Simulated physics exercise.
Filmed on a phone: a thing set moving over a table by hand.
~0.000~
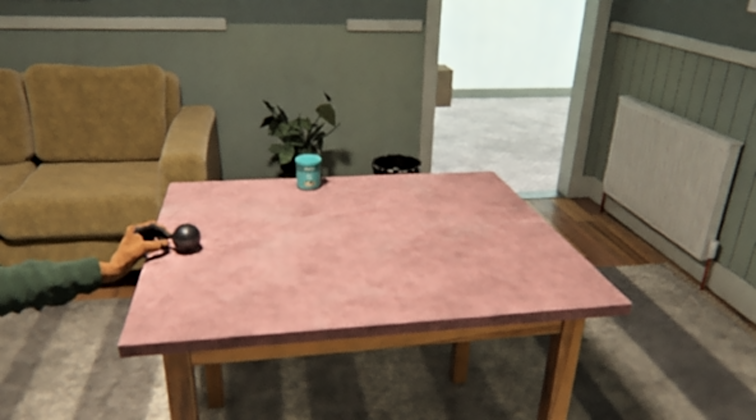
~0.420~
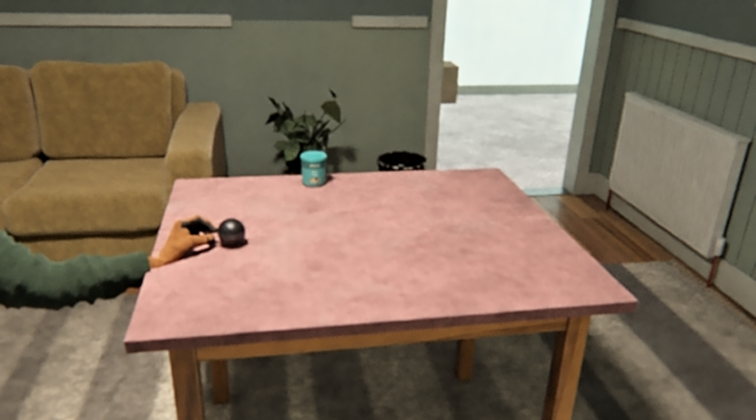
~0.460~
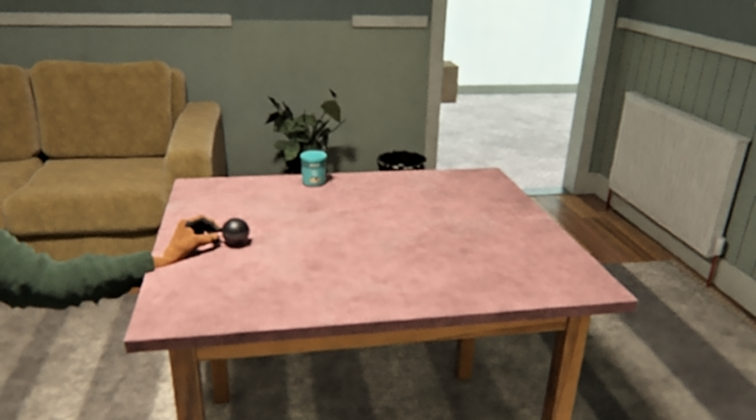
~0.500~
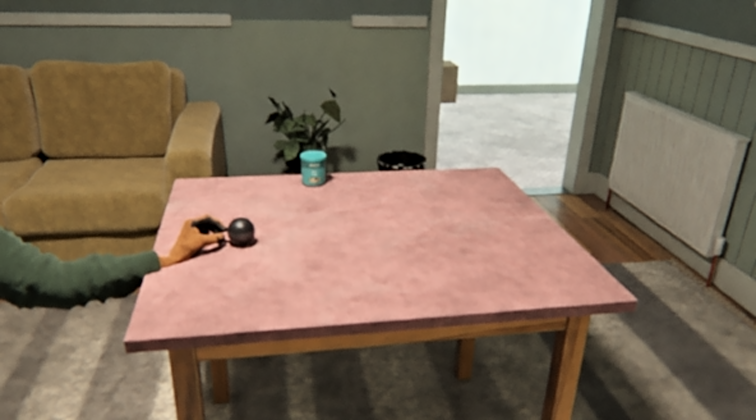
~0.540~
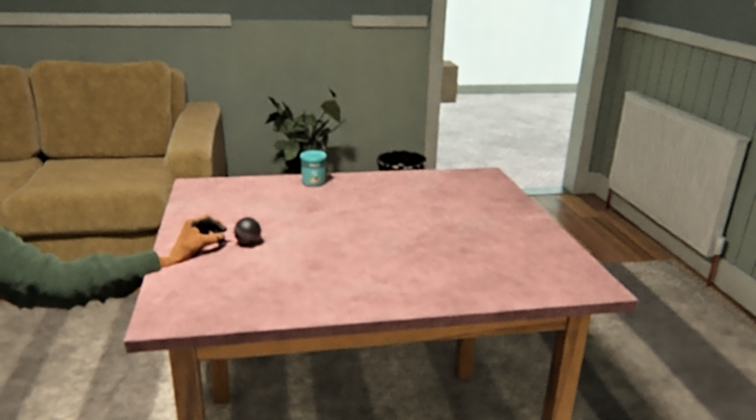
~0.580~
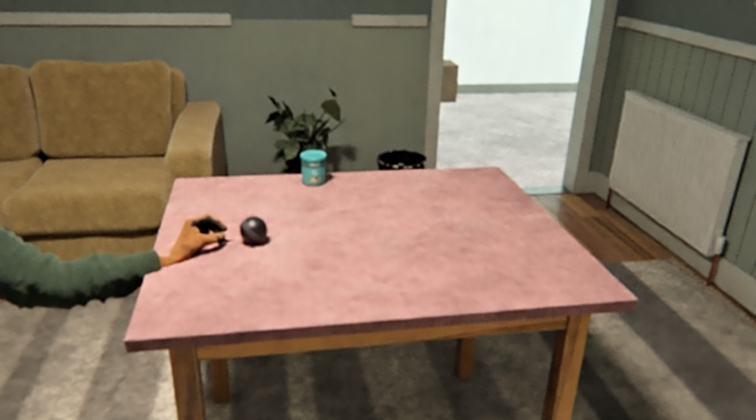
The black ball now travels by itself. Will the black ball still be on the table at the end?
The black ball remains on top.
After 0.68 s, black ball shifted about its own width near (266, 230).
After 0.78 s, black ball shifted about its own width near (276, 229).
After 0.88 s, black ball shifted about its own width near (283, 228).
After 0.98 s, black ball shifted well along near (288, 228).
In the end (1.4 s), moved from the start, black ball. At the end, from the last picture's camera, black ball near (290, 228).
